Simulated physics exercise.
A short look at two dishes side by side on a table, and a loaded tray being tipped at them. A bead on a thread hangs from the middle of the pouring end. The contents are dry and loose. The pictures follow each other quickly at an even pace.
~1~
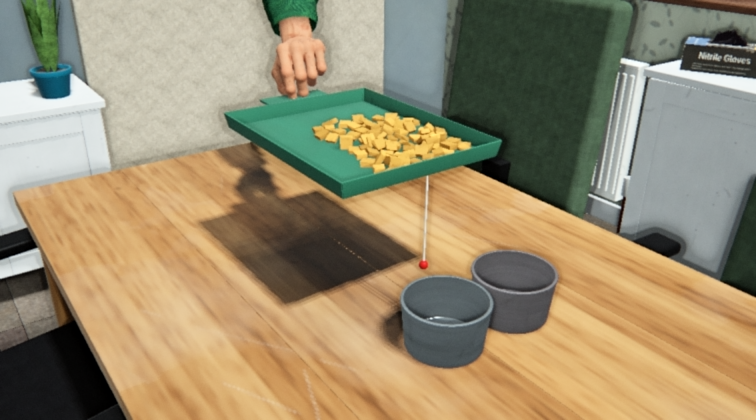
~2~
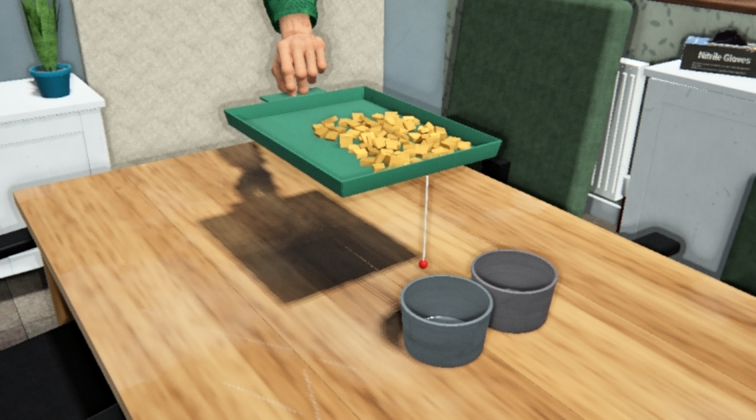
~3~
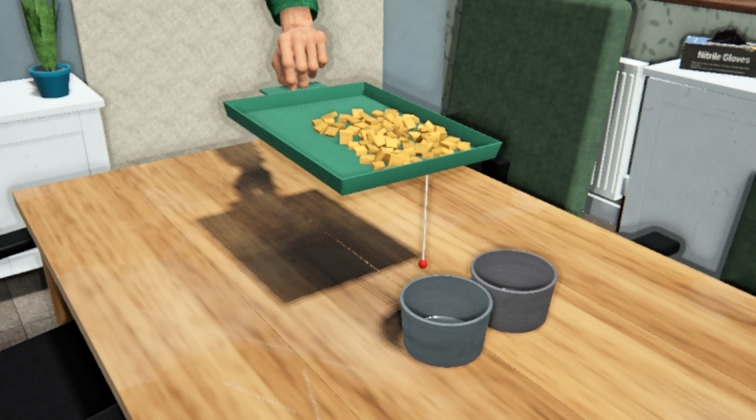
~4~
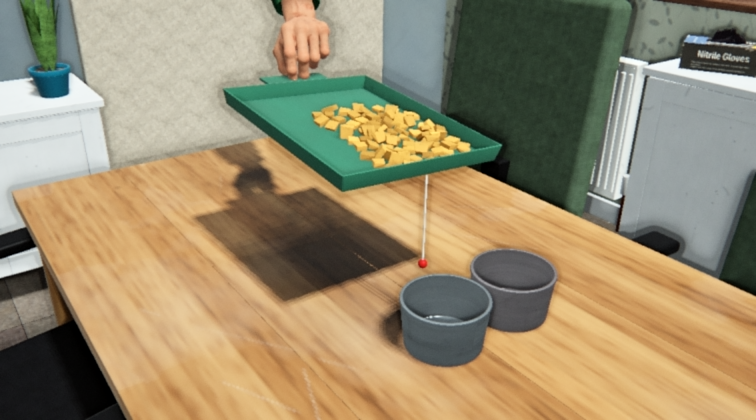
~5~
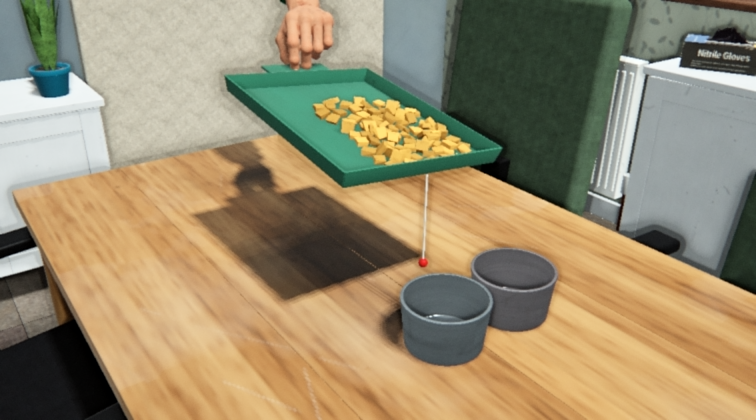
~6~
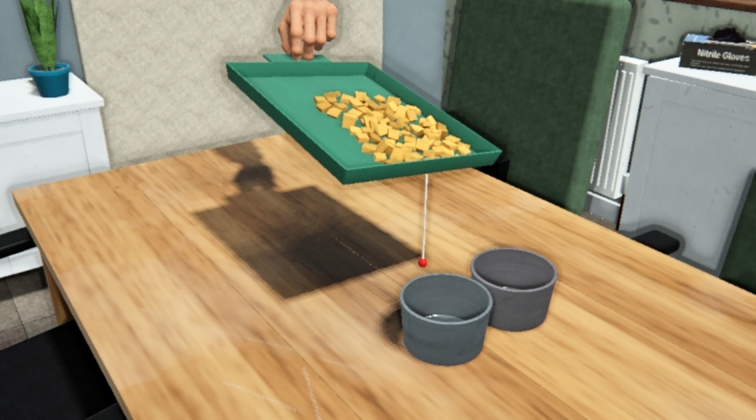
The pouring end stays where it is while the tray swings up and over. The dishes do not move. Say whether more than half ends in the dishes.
They take less than half between them.
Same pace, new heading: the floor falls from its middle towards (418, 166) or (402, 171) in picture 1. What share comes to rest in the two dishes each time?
First some 90, then 60 per cent.
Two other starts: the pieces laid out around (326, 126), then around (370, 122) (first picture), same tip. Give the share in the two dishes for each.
In turn 20 and 20 in a hundred.
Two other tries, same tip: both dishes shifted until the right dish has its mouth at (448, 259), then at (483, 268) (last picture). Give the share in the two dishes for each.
In turn 50 and 50 in a hundred.
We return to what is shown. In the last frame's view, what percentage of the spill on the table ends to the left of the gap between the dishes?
Roughly 60 in a hundred.
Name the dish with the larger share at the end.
Fuller: Right.
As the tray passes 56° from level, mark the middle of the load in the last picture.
Around (435, 127).
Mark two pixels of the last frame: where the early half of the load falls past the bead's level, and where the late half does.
First near (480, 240), later near (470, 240).
Shortly afterwards, tray tipped steeply; the whole lot on the tray.
Next, tray tipped right over; near half on the tray; only a few in the left dish; a little in the right dish; near a quarter outside both; a little in the air.
Some moments later, tray tipped past a quarter turn; only a few in the left dish; near a quarter in the right dish; the bulk outside both.
In the end, tray tipped past a quarter turn; only a few in the left dish; near a quarter in the right dish; the bulk outside both.
